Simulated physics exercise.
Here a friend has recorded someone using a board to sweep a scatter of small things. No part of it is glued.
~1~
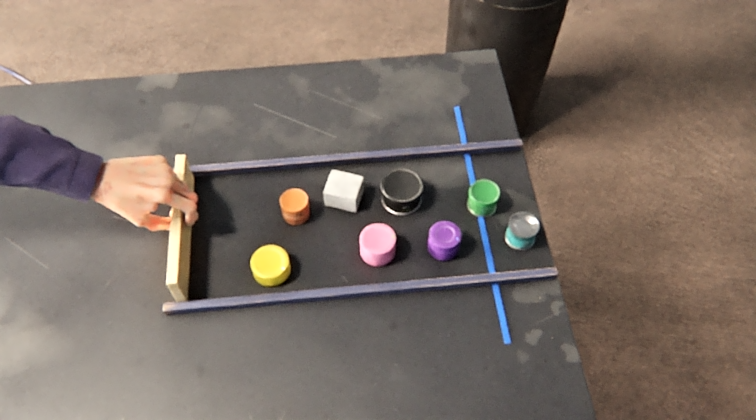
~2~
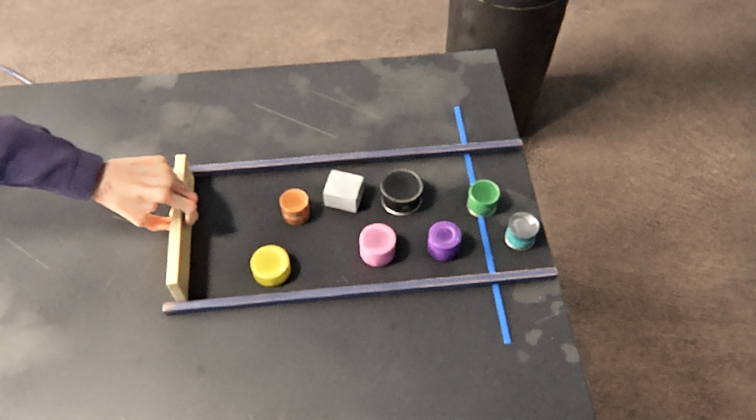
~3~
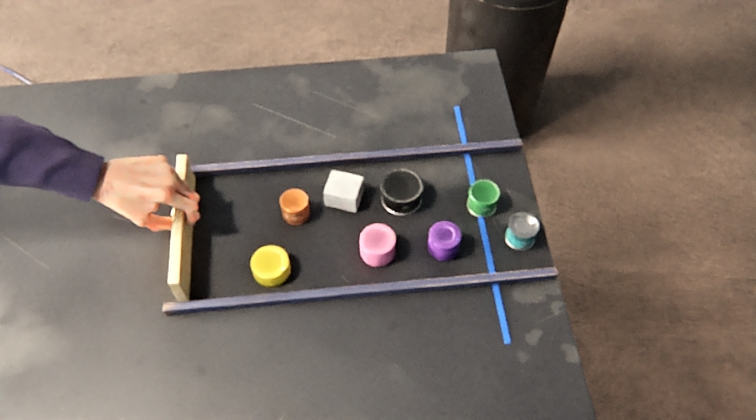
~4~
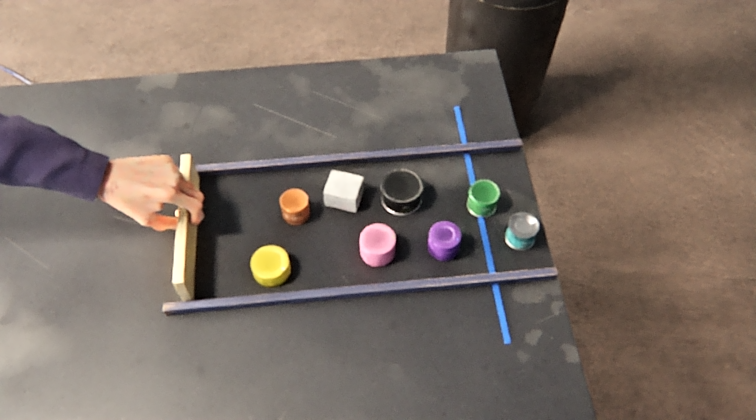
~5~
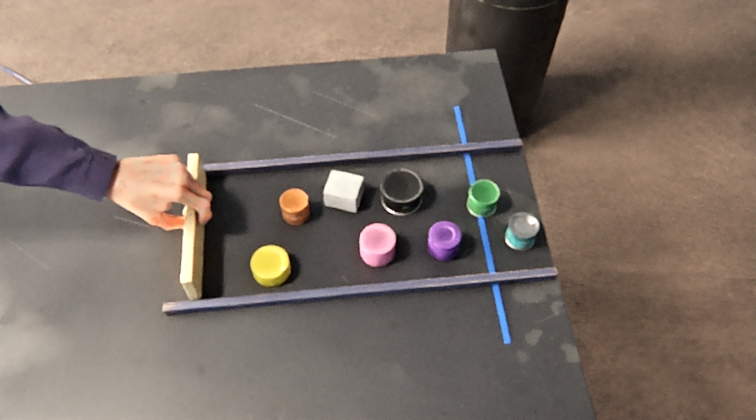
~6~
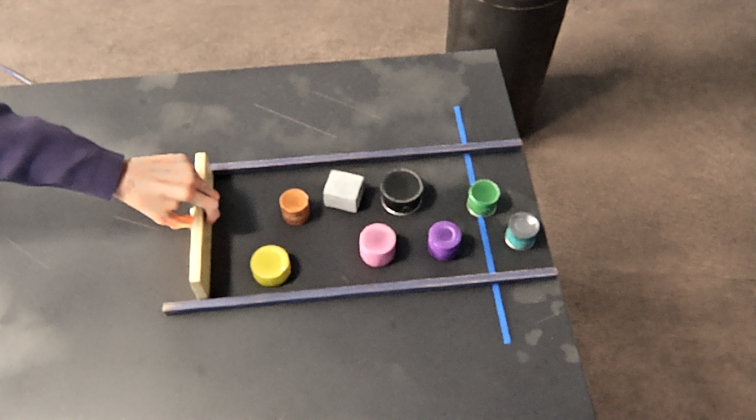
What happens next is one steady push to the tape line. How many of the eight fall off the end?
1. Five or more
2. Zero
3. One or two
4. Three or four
3.
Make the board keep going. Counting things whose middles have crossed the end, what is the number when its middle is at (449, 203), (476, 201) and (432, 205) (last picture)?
0, 1 and 0.
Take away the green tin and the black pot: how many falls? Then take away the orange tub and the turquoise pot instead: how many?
You'd count 1 the first time and 0 the second time.
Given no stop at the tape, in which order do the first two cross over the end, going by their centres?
Sequence: Turquoise pot; black pot.
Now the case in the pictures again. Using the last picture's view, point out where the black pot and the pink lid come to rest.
In the last view, the middles sit near (527, 176) and near (500, 219).
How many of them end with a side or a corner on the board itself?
At rest, 4 are in contact.
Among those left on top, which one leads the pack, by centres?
The black pot.
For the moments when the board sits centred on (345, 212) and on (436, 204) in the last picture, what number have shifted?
Counting first: 4, next 7.
Soon after, none off yet; turquoise pot at rest near (522, 232); green tin at rest near (483, 199); purple lid at rest near (444, 241).
By the end, the number that fall off is one or two; fallen, turquoise pot.
